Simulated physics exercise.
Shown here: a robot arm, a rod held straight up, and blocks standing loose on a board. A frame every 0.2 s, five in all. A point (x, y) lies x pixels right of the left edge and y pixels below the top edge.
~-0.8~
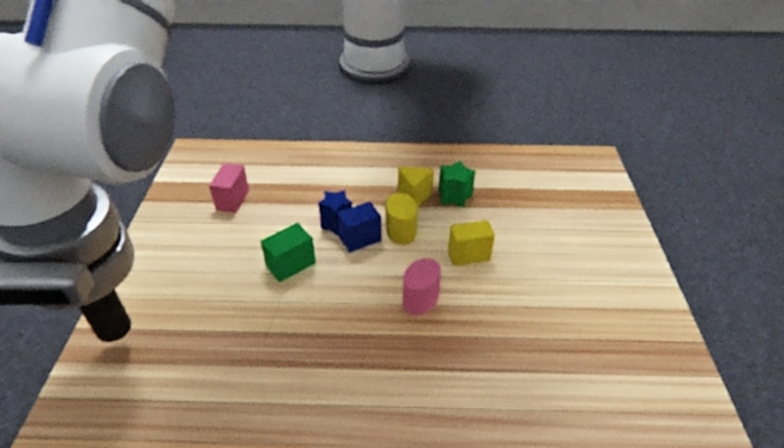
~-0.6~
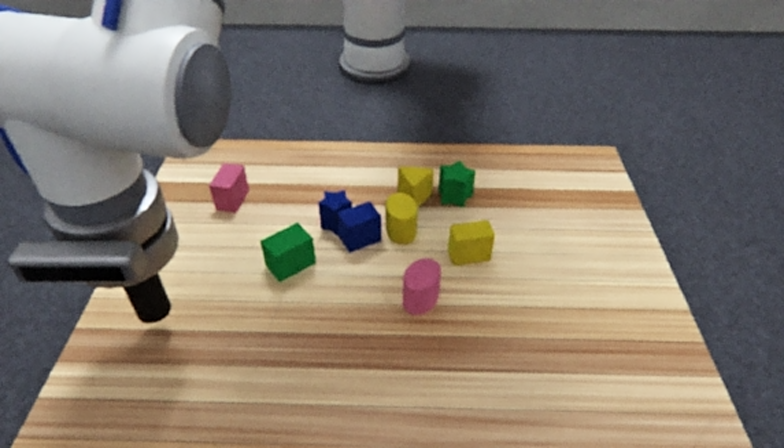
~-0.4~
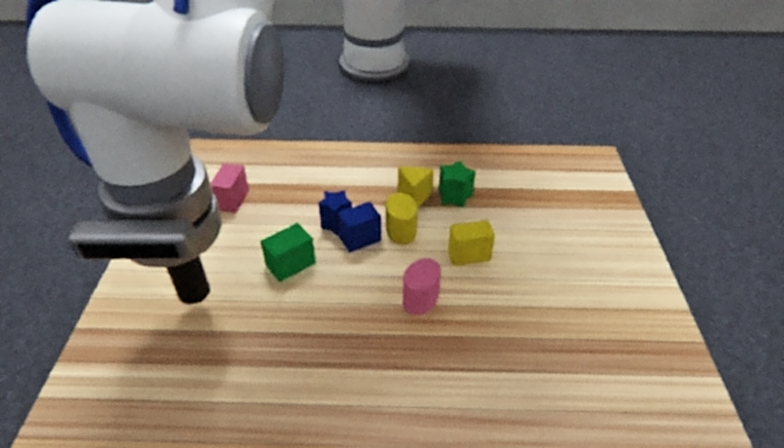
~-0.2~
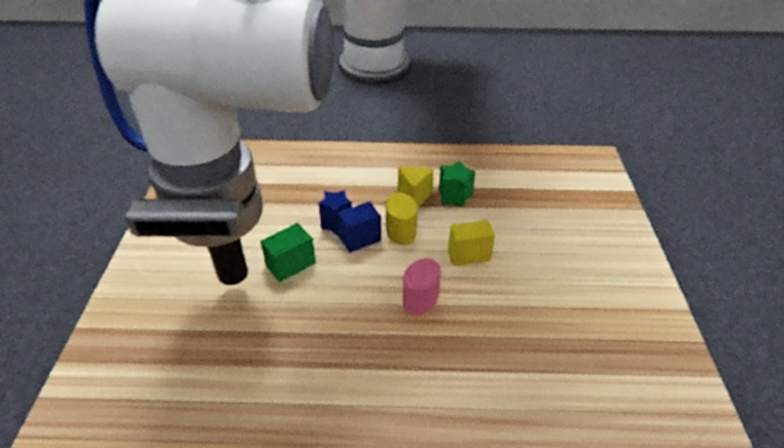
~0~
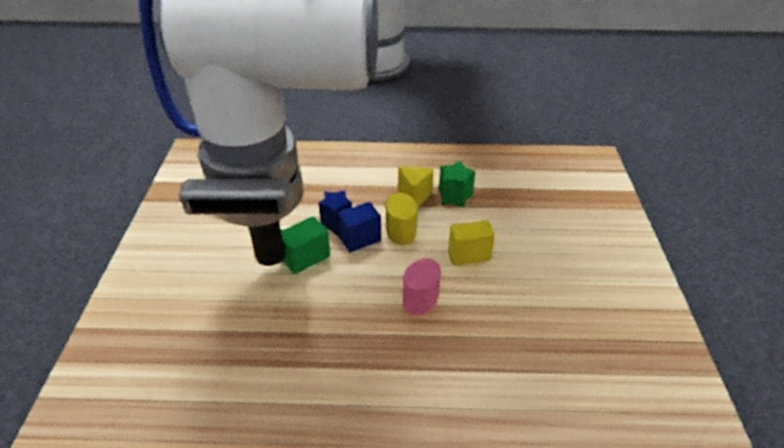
A white robot arm holding a black rod upright reaches in from the left over a striped wooden board on a dark floor, seen from a fixed, raised view. Small green, blue, yellow and pink blocks stand loosely scattered across the board's upper half. The arm carries the rod steadily rightward and slightly away, passing in front of a pink block, then pushes the green block a short way toward the blue ones.
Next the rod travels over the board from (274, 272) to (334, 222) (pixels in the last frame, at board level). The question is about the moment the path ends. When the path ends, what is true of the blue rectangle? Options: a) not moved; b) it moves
b: It moves.
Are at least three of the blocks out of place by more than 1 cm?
Yes, that is how it ends up.
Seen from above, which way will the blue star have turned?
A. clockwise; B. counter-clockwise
Answer: B.
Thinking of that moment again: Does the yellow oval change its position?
I'd say yes.
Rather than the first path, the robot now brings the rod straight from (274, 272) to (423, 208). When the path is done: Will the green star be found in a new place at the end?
Yes, I think so.
What follows on the original path. Halfway along, rod at (304, 229); green rectangle at (338, 212), turned 25° clockwise; blue star at (345, 192), turned 40° anticlockwise; blue rectangle at (378, 209), turned 15° clockwise; yellow oval at (411, 204).
At the end, rod at (332, 206); green rectangle at (366, 199), turned 45° clockwise; blue star at (350, 180), turned 40° anticlockwise; blue rectangle at (404, 205), turned 35° clockwise; yellow oval at (439, 204).
